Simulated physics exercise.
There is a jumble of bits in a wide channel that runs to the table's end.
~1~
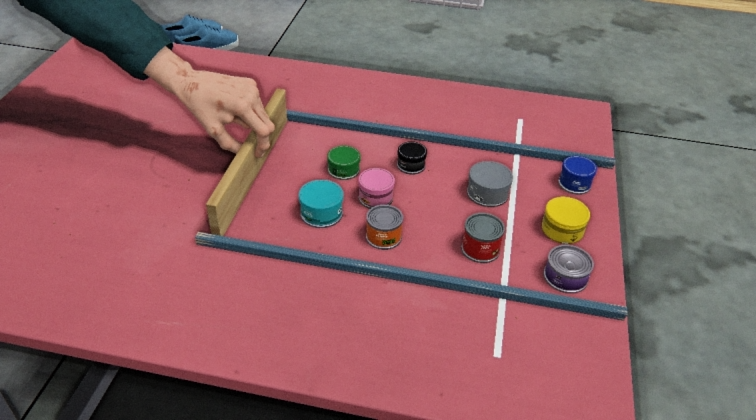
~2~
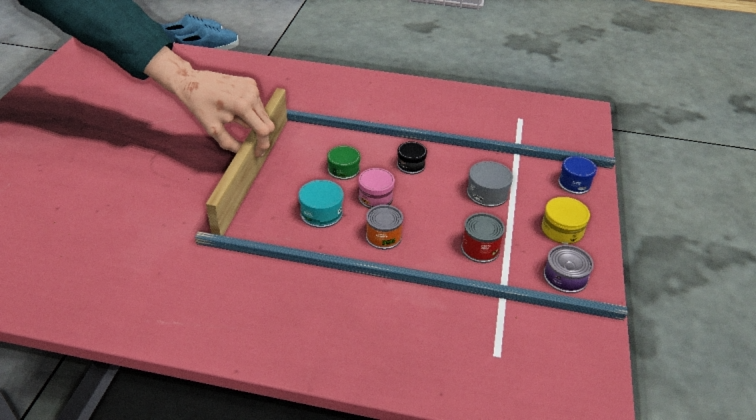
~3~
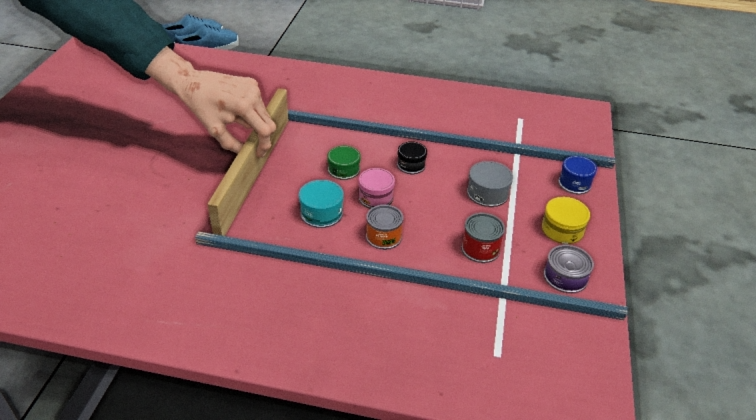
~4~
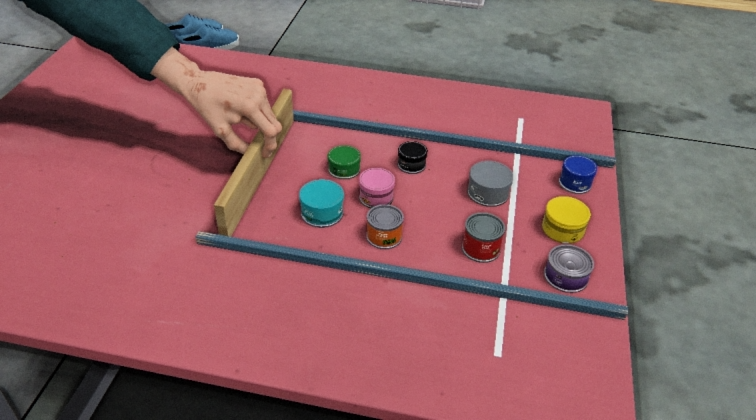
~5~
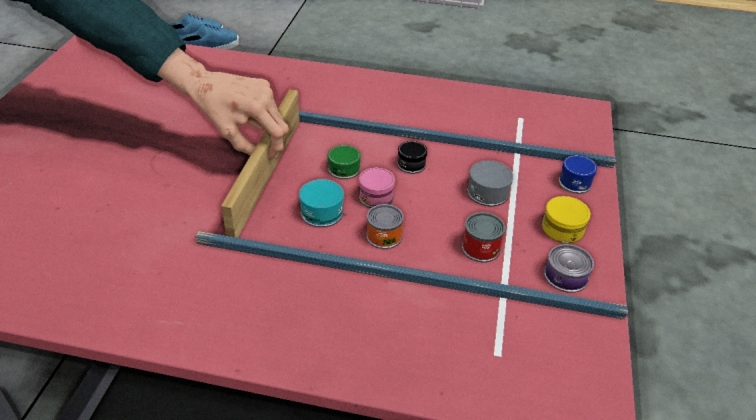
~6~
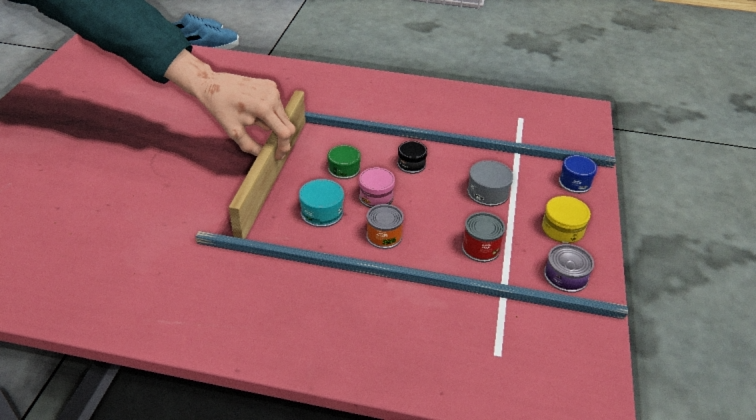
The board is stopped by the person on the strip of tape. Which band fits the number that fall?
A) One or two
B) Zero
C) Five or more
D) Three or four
B.
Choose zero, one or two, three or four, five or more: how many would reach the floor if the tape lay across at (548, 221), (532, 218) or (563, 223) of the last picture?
First either one or two, then no fall at all, and lastly just one or two.
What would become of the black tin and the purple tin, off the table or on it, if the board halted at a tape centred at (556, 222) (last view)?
Black tin - safe; purple tin - gone.
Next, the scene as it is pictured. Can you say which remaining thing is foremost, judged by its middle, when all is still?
The one in question is the purple tin.
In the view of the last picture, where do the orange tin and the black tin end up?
Around (526, 267), then around (531, 170).
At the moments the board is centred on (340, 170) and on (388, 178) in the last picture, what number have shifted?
Tally: 2; 5.
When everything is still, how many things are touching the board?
Looks like 5 of them, all told.
Soon after, none off yet; blue tin at rest near (578, 174); purple tin at rest near (569, 268); yellow tub at rest near (566, 220).
At rest, the number that fall off is zero.
